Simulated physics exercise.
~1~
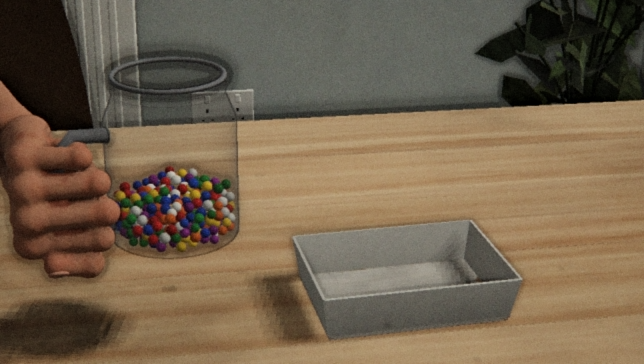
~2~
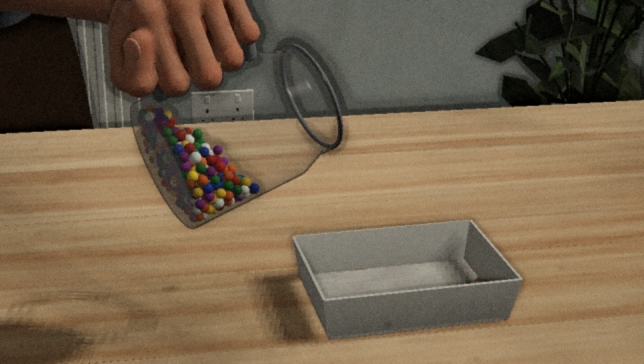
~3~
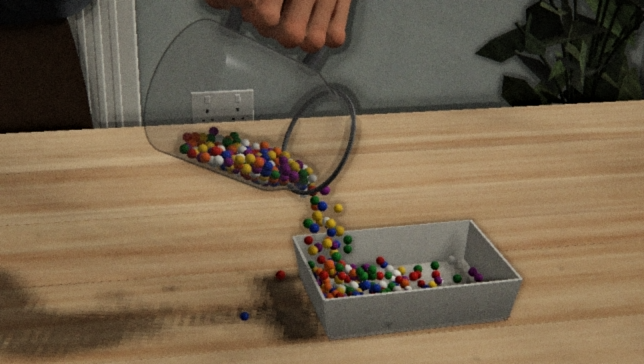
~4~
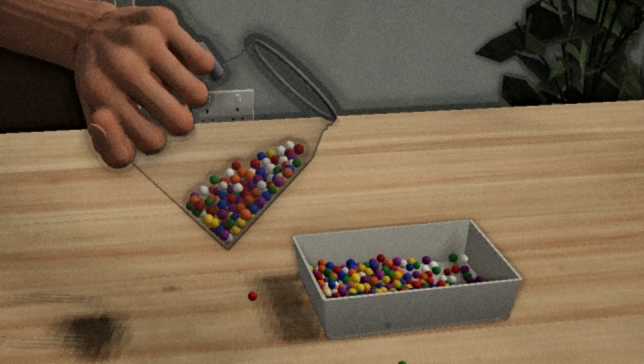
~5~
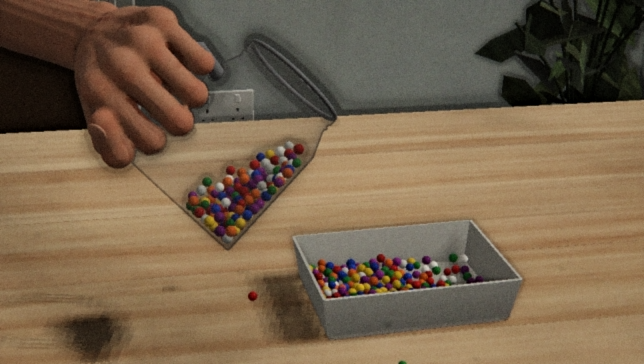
A clear jar of small multicoloured beads, gripped by a hand at its handle, starts upright on a wooden table to the left of a grey rectangular tin. The hand lifts it and tips it over to the right, and the beads slide along its side. Tilted further, with its mouth pointing down, the jar pours beads into the tin, while a few stray onto the table. The hand then turns the jar partly back, stopping the flow. It ends held at a slant, still with many beads inside, beside the tin holding a larger share.
